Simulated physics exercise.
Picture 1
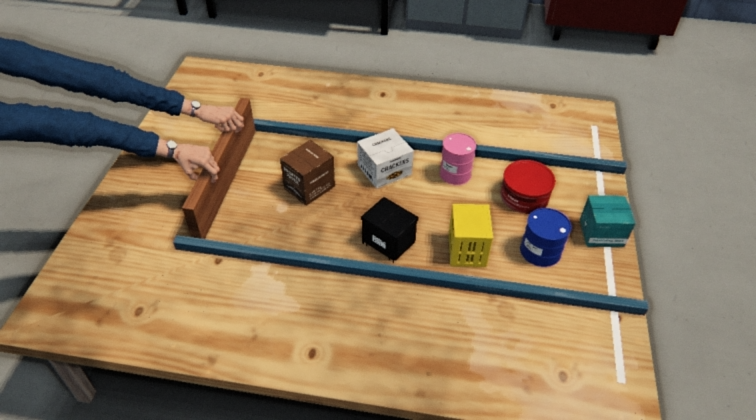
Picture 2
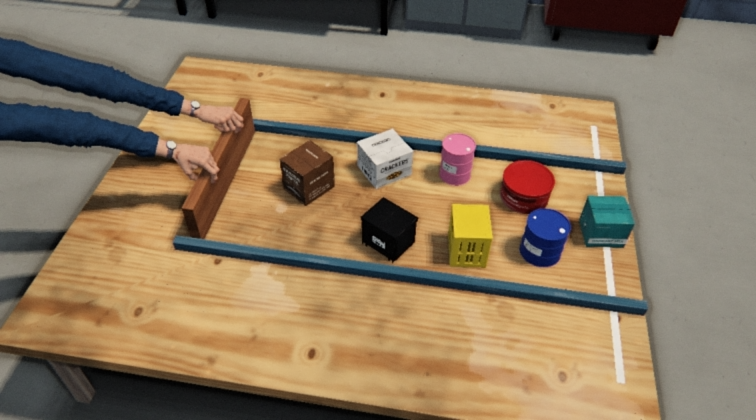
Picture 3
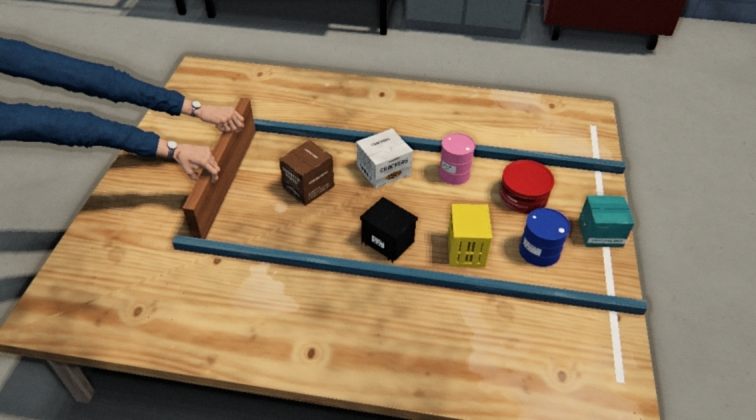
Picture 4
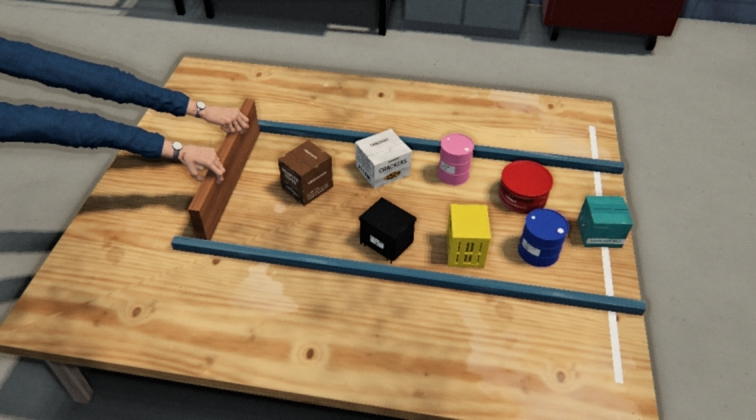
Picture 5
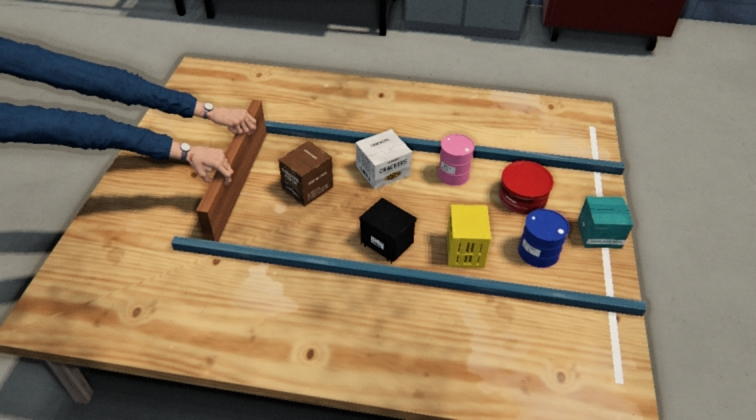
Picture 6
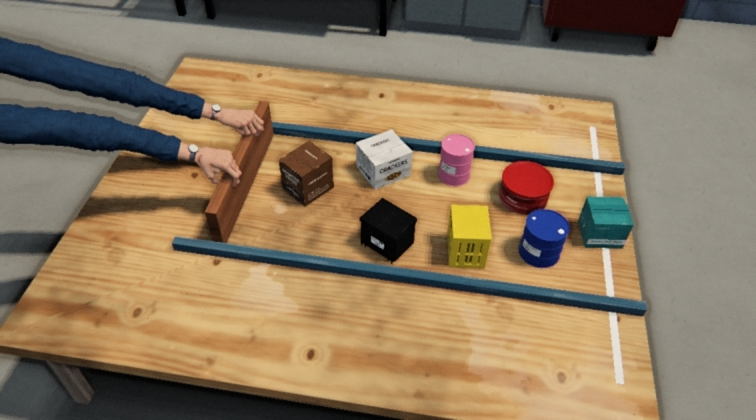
On a wooden table, two hands slide a plank slightly right toward still, scattered packages.
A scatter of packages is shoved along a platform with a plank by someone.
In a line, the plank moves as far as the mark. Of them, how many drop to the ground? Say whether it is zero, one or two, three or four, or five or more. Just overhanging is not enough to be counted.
It is five or more.
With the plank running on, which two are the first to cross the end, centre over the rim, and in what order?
Going earliest first, the turquoise box leads and the blue canister follows.
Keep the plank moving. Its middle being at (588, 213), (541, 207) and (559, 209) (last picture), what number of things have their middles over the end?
First 5, next 2, last 2.
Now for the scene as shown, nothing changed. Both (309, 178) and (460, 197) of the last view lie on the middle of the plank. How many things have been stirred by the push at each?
By then 1, and later 7.
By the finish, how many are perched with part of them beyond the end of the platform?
It totals 3.
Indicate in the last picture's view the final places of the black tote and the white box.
The first near (638, 255), the second near (625, 178).
A little later, none off yet; turquoise box at rest near (605, 223); blue canister at rest near (543, 239); red pail at rest near (526, 188).
Next, none off yet; turquoise box at rest near (605, 223); blue canister at rest near (543, 239); red pail shifted a little near (538, 192).
Later still, none off yet; turquoise box shifted about its own width near (640, 223); blue canister shifted well along near (640, 253); red pail shifted about its own width near (596, 206).
When it is over, the number that fall off is five or more; down, pink canister, yellow crate, red pail, blue canister and turquoise box.
